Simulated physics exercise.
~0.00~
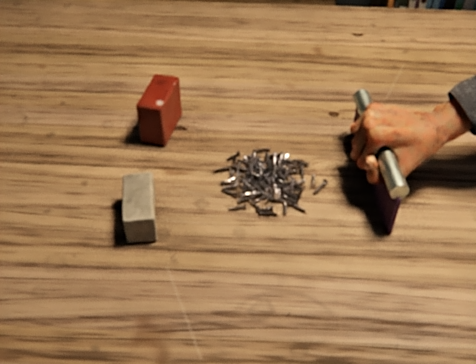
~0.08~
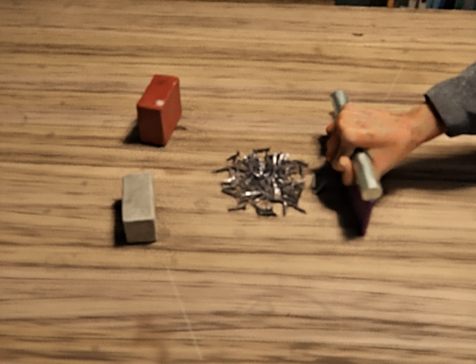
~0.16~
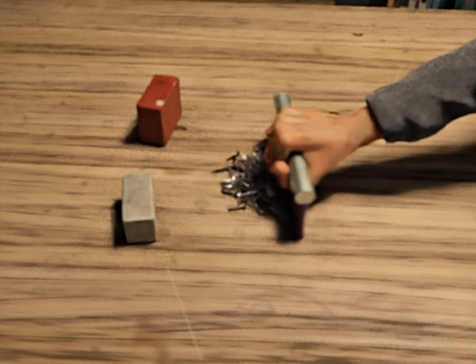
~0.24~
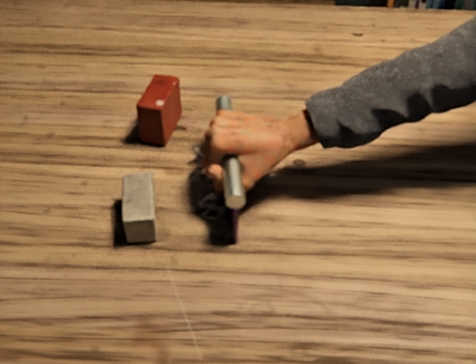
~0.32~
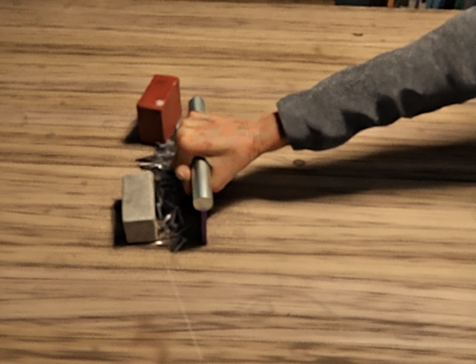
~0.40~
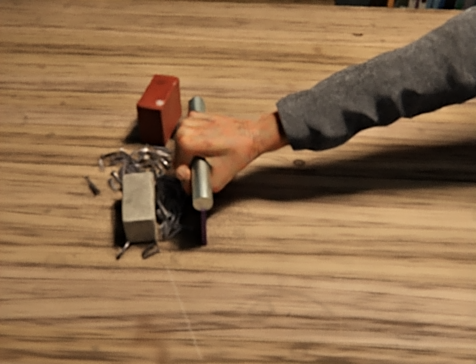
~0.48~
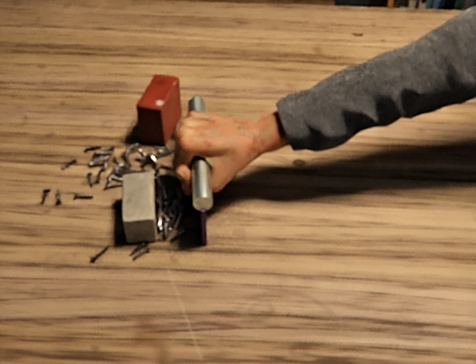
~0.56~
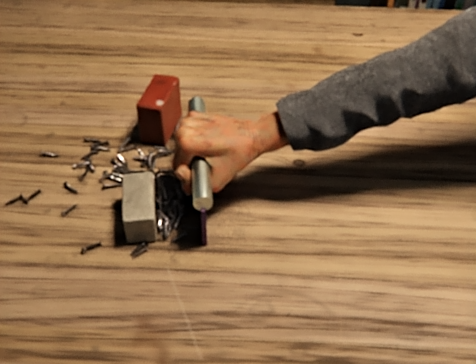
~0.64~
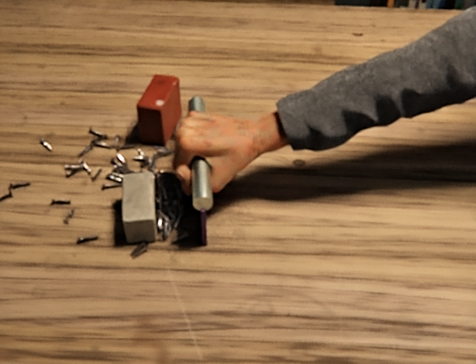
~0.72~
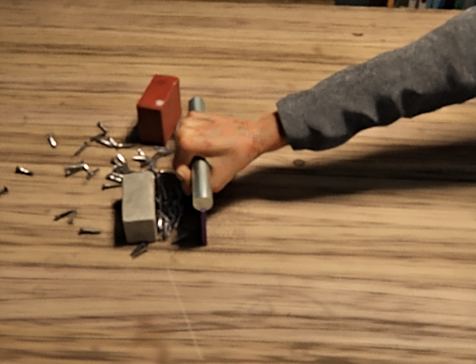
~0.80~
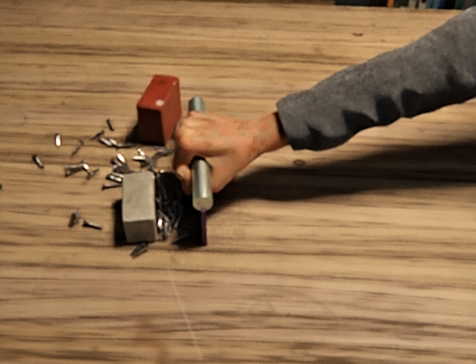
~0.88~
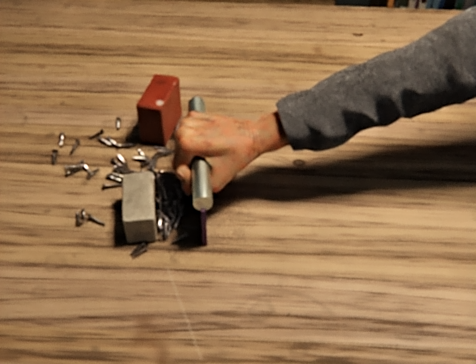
The clip opens on a wooden surface where a loose pile of small steel screws lies between a red block and a grey block on the left and a hand gripping a scraper with a metal handle on the right. The hand moves the scraper left, reaches the pile and sweeps it toward the blocks. The scraper stops just short of them, and screws spill through the gap, some sliding and scattering well beyond. A few drift farther left and leave view. At the end, the hand stays still, with many screws in or past the gap and others held up behind the grey block.
